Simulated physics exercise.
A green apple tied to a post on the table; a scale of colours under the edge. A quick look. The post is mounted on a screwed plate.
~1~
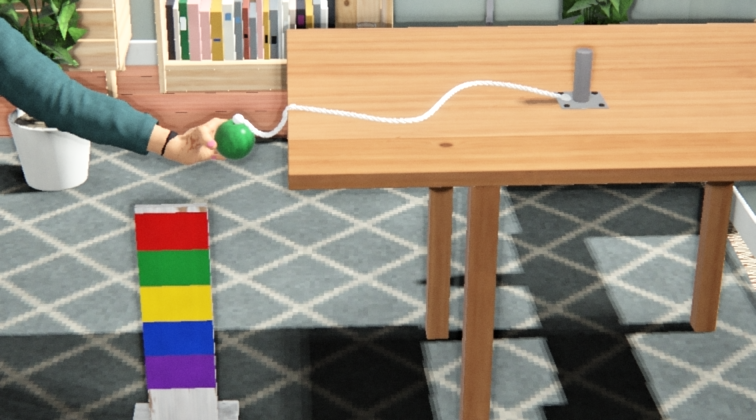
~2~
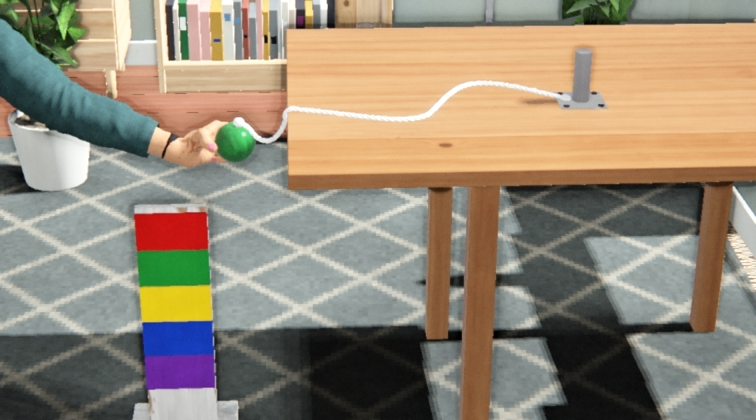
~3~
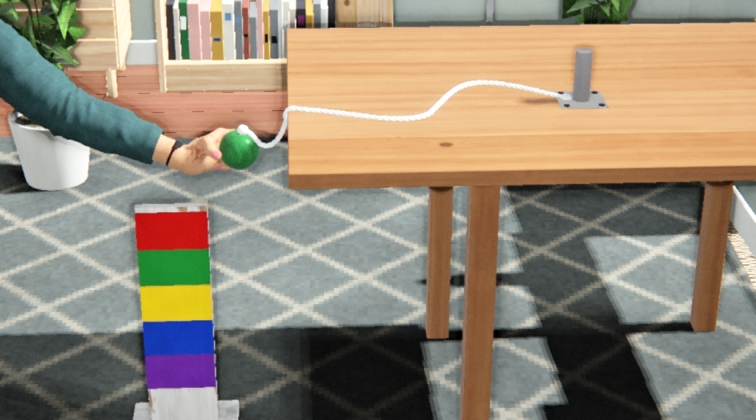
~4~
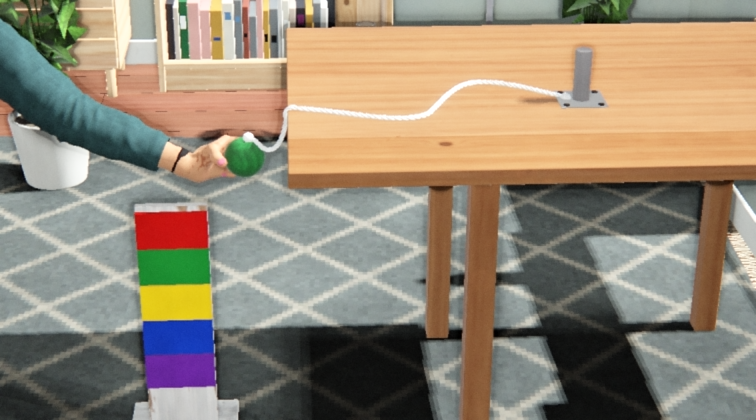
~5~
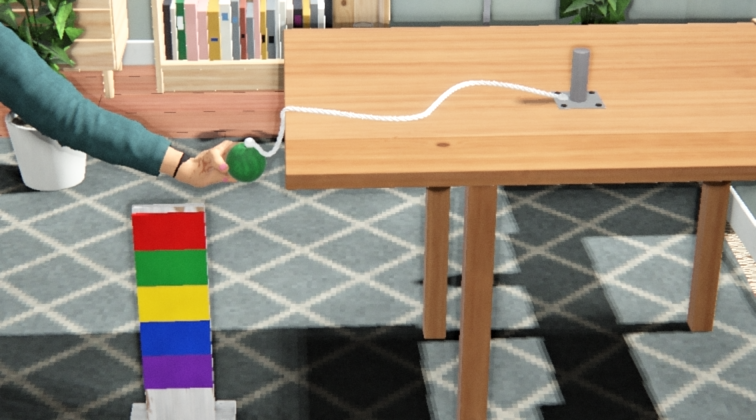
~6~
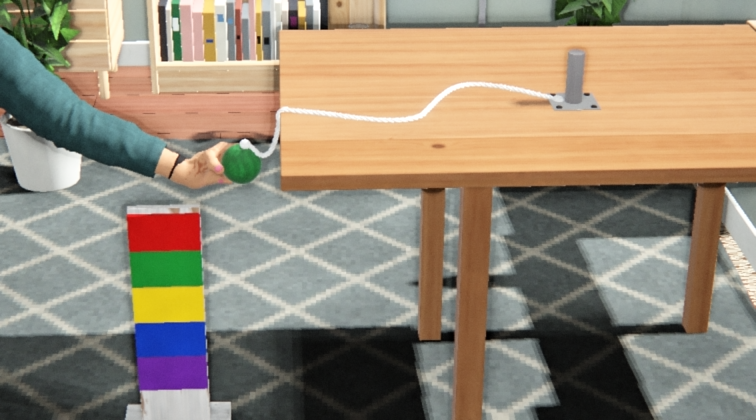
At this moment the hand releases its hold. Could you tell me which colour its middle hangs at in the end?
Its middle hangs at green.
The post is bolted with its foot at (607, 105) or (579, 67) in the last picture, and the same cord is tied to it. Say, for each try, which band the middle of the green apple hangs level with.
Red; red.
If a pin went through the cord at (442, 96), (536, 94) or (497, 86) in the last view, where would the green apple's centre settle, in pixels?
In order: (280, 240), then (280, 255), then (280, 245).
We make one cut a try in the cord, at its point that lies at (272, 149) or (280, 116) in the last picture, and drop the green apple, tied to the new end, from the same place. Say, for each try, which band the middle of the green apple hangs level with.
Red; above them all.
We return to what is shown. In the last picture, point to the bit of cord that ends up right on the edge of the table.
Look close to (349, 117) - that's the one.
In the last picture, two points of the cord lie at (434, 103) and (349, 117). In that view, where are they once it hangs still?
Around (391, 98), then around (281, 101).
Soon after, apple near (254, 257); level with green.
After that, apple near (310, 246); level with green.
And then, apple near (274, 255); level with green.
In the end, apple near (279, 255); level with green. The cord holds its middle at green.
